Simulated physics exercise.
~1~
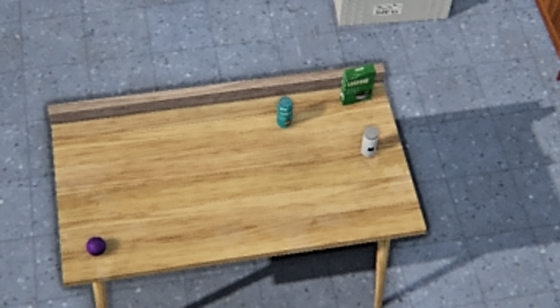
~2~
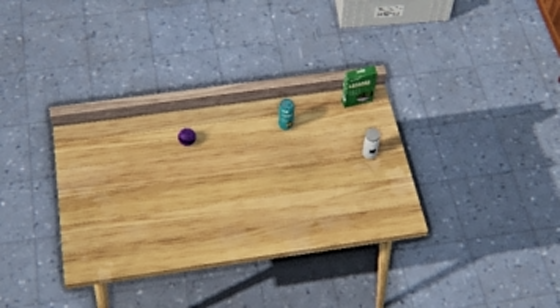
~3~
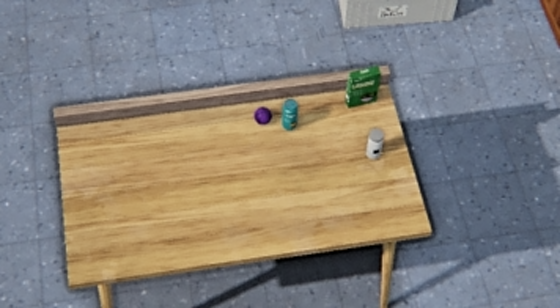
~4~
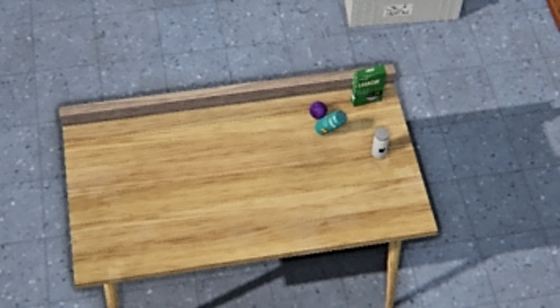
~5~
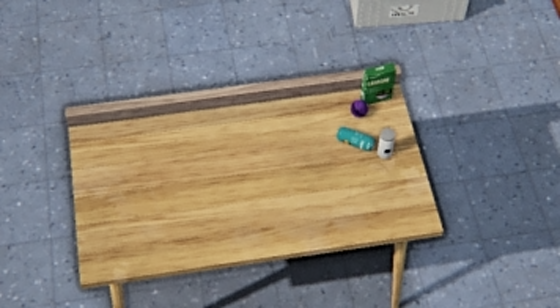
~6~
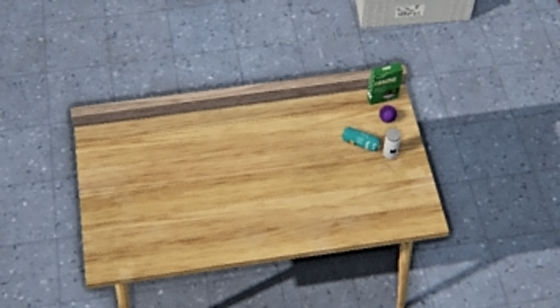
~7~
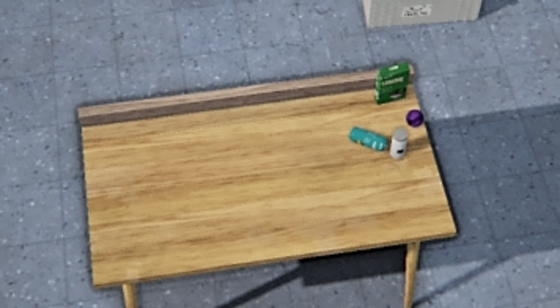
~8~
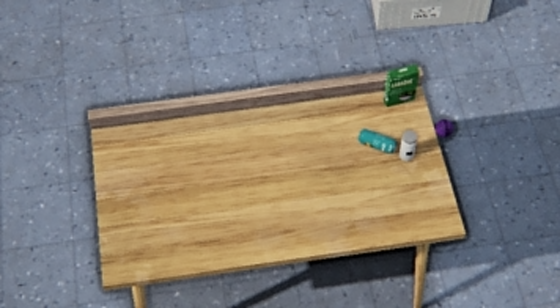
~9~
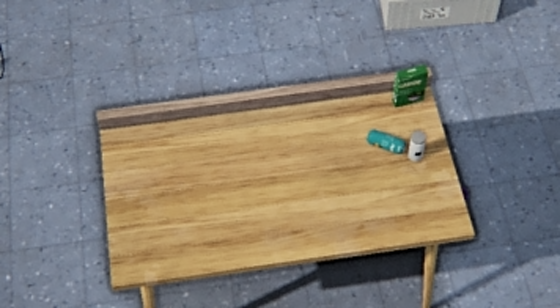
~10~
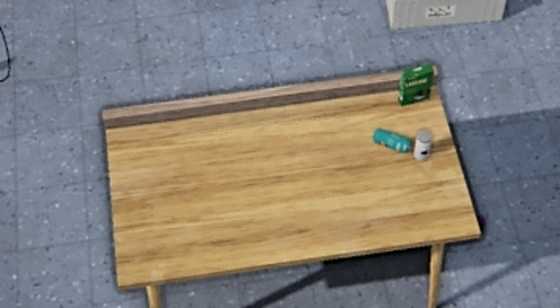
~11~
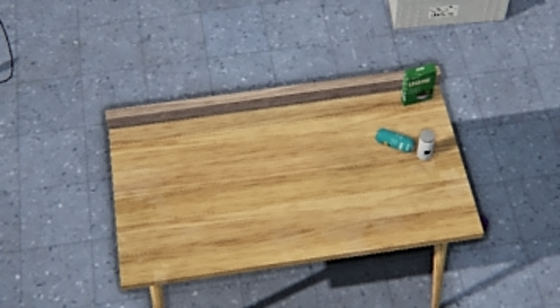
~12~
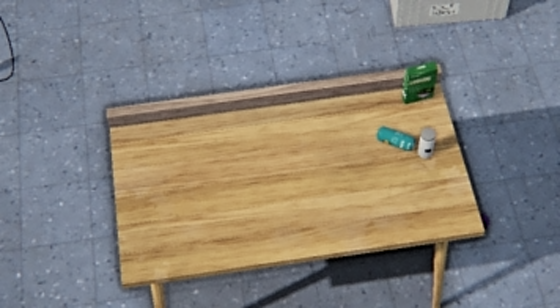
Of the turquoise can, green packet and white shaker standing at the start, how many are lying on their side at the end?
One of them is lying on its side at the end, the turquoise can, while the green packet and the white shaker are still standing.
